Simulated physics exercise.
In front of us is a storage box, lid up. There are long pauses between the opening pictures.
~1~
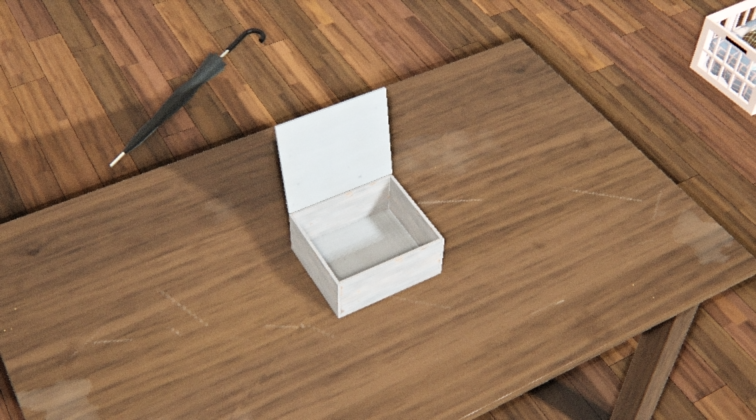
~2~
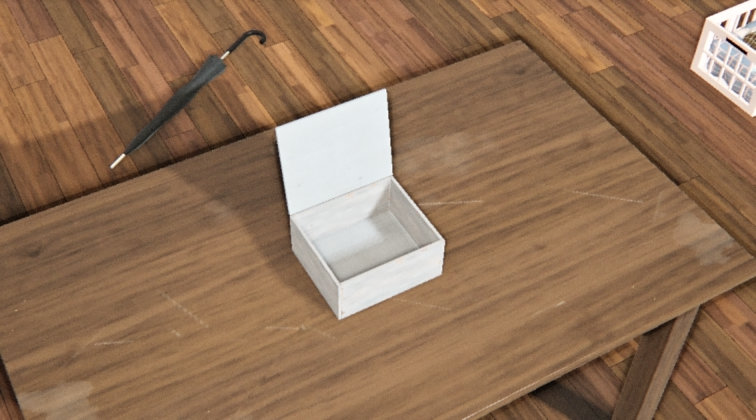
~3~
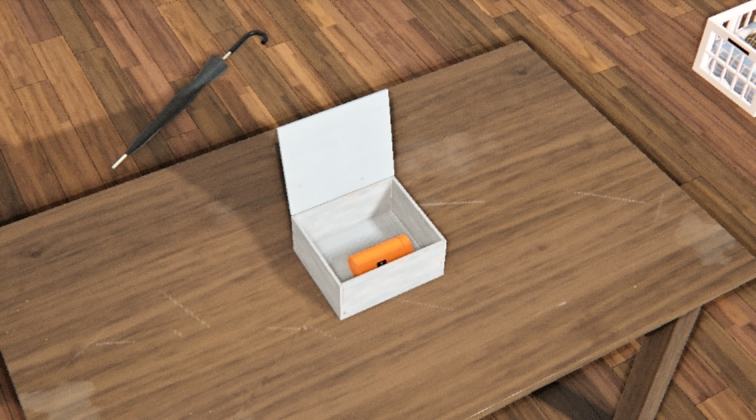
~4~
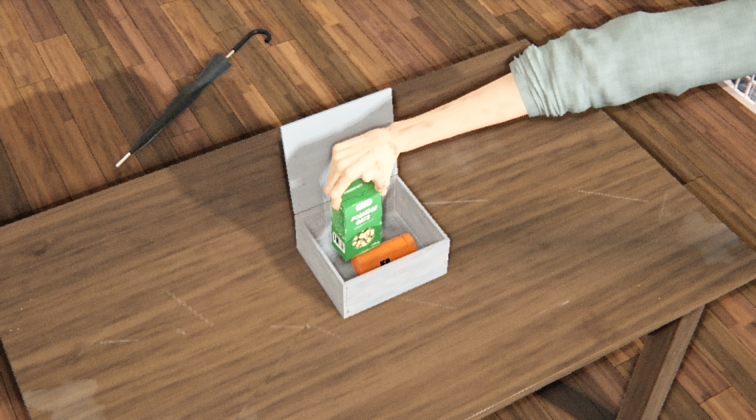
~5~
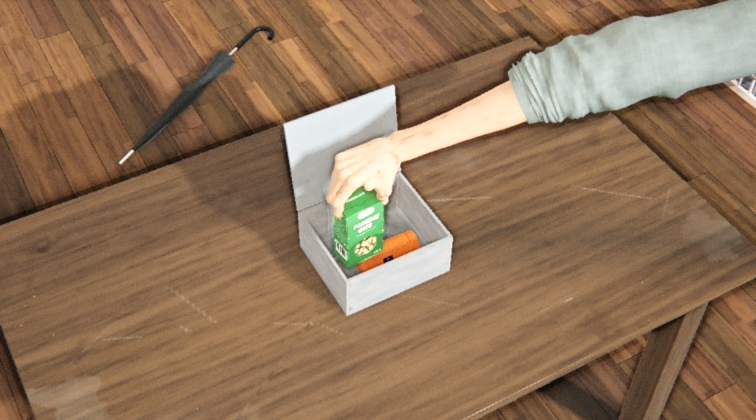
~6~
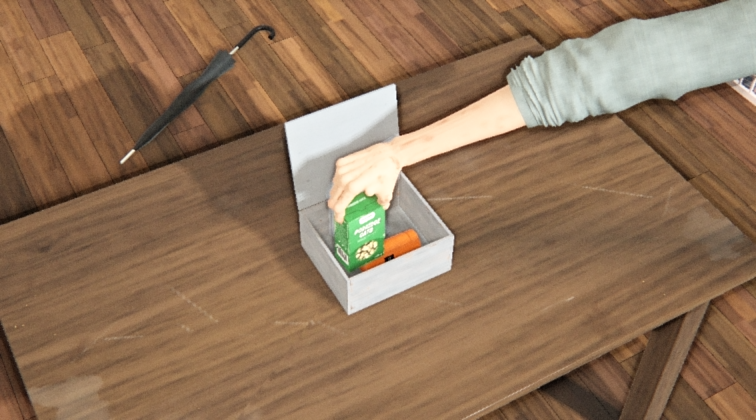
An orange object appears in an open white box, then a hand lowers a green carton inside.
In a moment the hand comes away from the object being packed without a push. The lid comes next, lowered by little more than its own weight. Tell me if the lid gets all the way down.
It does not.
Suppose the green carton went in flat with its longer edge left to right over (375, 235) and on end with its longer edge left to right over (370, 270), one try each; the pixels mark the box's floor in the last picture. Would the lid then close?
On the first try the lid comes fully down; on the second it remains open.
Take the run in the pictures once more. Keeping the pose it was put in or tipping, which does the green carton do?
It ends up leaning.
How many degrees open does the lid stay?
Some 18 degrees above the rim, more or less.
Then, 0.80 s on from there, lid starting down; green carton turned 41° from how it was put near (365, 256); orange shaker shifted about its own width.
Then, 1.50 s on from there, lid 66° above the rim; green carton turned 41° from how it was put near (363, 256); orange shaker shifted about its own width.
Then, 1.90 s on from there, lid 23° above the rim; green carton turned 41° from how it was put near (362, 256); orange shaker shifted about its own width.
In the end, lid 18° above the rim; toppled in the box, green carton; moved from the start, orange shaker. At the end, from the last picture's camera, green carton near (360, 254).
